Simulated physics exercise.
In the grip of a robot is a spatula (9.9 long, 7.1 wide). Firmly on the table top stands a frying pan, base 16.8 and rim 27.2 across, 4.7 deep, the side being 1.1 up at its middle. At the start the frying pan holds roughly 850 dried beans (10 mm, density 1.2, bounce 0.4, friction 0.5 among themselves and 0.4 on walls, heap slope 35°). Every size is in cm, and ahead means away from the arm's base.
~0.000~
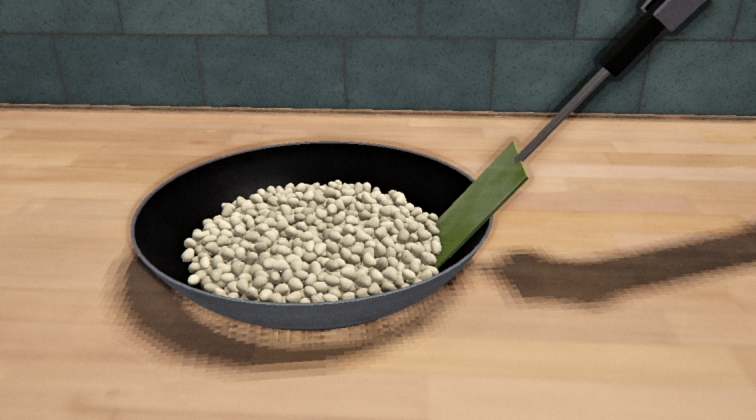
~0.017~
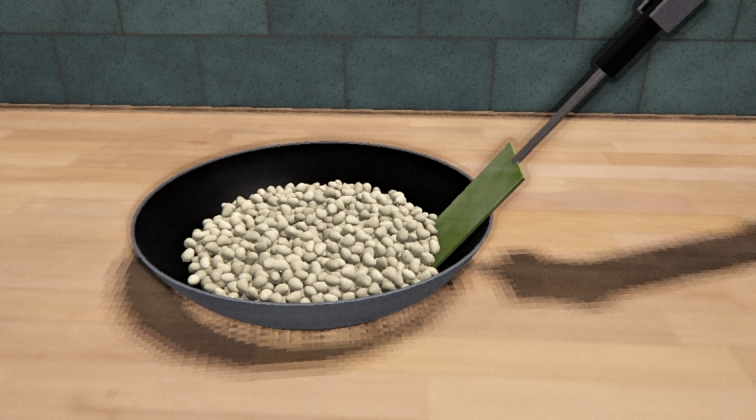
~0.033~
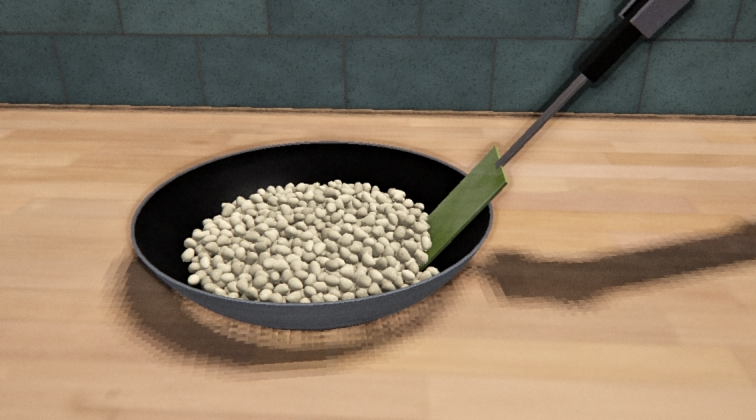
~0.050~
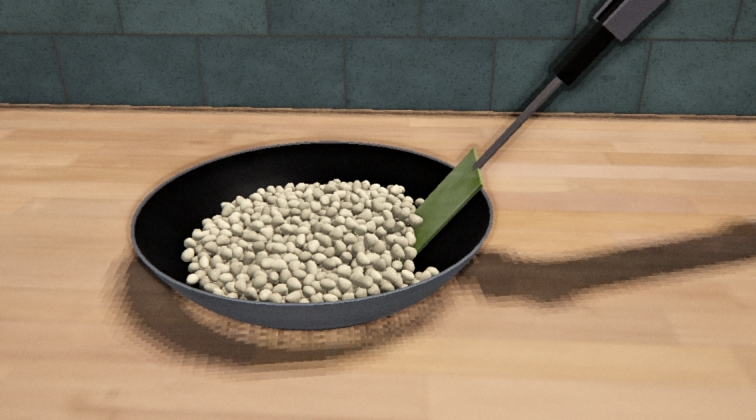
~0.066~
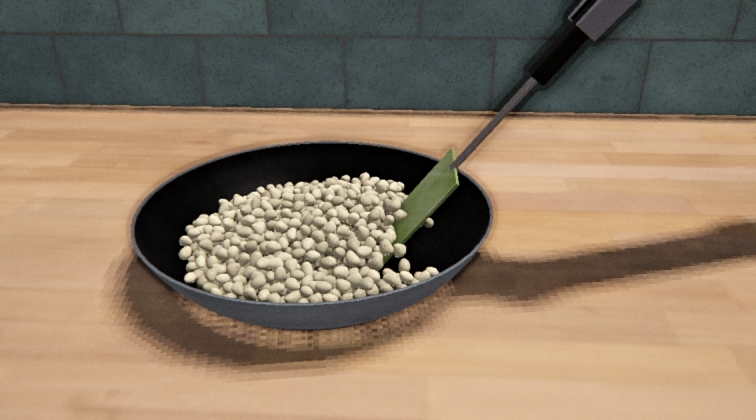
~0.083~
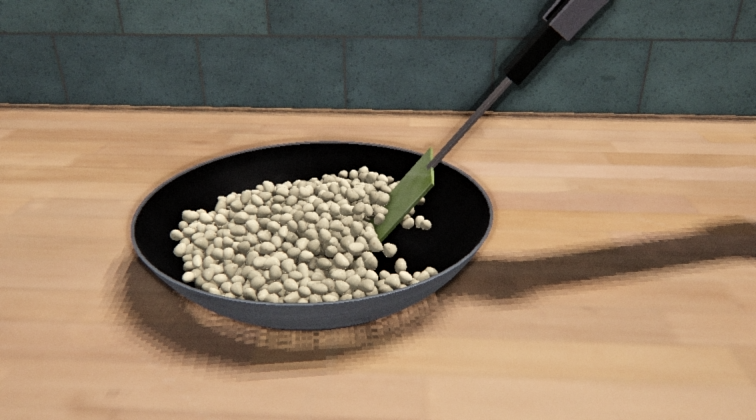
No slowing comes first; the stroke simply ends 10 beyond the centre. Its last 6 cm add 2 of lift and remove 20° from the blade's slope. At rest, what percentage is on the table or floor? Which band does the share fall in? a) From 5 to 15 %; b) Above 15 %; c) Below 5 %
b, above 15 %.
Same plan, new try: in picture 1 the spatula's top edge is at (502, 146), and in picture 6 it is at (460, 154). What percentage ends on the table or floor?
Off the vessel, on the table or floor: Some 15 percent.
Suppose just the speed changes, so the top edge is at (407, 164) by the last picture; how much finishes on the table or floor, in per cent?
I'd say around 30 per cent.
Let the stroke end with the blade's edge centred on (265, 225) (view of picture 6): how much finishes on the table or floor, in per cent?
0 %.
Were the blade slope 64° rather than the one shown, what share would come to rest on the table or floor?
25 %.
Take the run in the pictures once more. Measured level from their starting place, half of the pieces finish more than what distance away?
Roughly 4 cm.
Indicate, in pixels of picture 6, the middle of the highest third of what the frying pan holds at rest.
Close to pixel (241, 220).
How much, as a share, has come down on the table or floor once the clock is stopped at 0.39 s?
I'd put it at around 20 per cent.
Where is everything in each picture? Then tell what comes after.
In the first picture, the spatula top edge at (521, 158), sloping 52°; upper third of the load around (321, 231), from x 190 to 435, top at y 185; 847 in the frying pan.
In the second picture, the spatula top edge at (517, 159), sloping 52°; upper third of the load around (321, 231), from x 190 to 435, top at y 185.
In the third picture, the spatula top edge at (501, 163), sloping 52°; upper third of the load around (324, 228), from x 190 to 430, top at y 185.
In the fourth picture, the spatula top edge at (478, 165), sloping 52°; upper third of the load around (326, 225), from x 190 to 430, top at y 185.
In the fifth picture, the spatula top edge at (455, 165), sloping 52°; upper third of the load around (318, 220), from x 185 to 430, top at y 180.
In the sixth picture, the spatula top edge at (432, 165), sloping 52°; upper third of the load around (310, 216), from x 175 to 430, top at y 170; 847 in the frying pan.
After 0.12 s, sloping 52°, highest piece 7 above the table; 847 in the frying pan.
After 0.17 s, sloping 46°, highest piece 7 above the table; 847 in the frying pan.
After 0.39 s, sloping 32°, highest piece 12 above the table; 627 in the frying pan, 152 on the table or floor, 68 on the blade or in flight.
After 1.44 s, sloping 32°, highest piece 5 above the table; 627 in the frying pan, 220 on the table or floor.
In the end, 627 in the frying pan, 220 on the table or floor. That is 26 % on the table or floor.
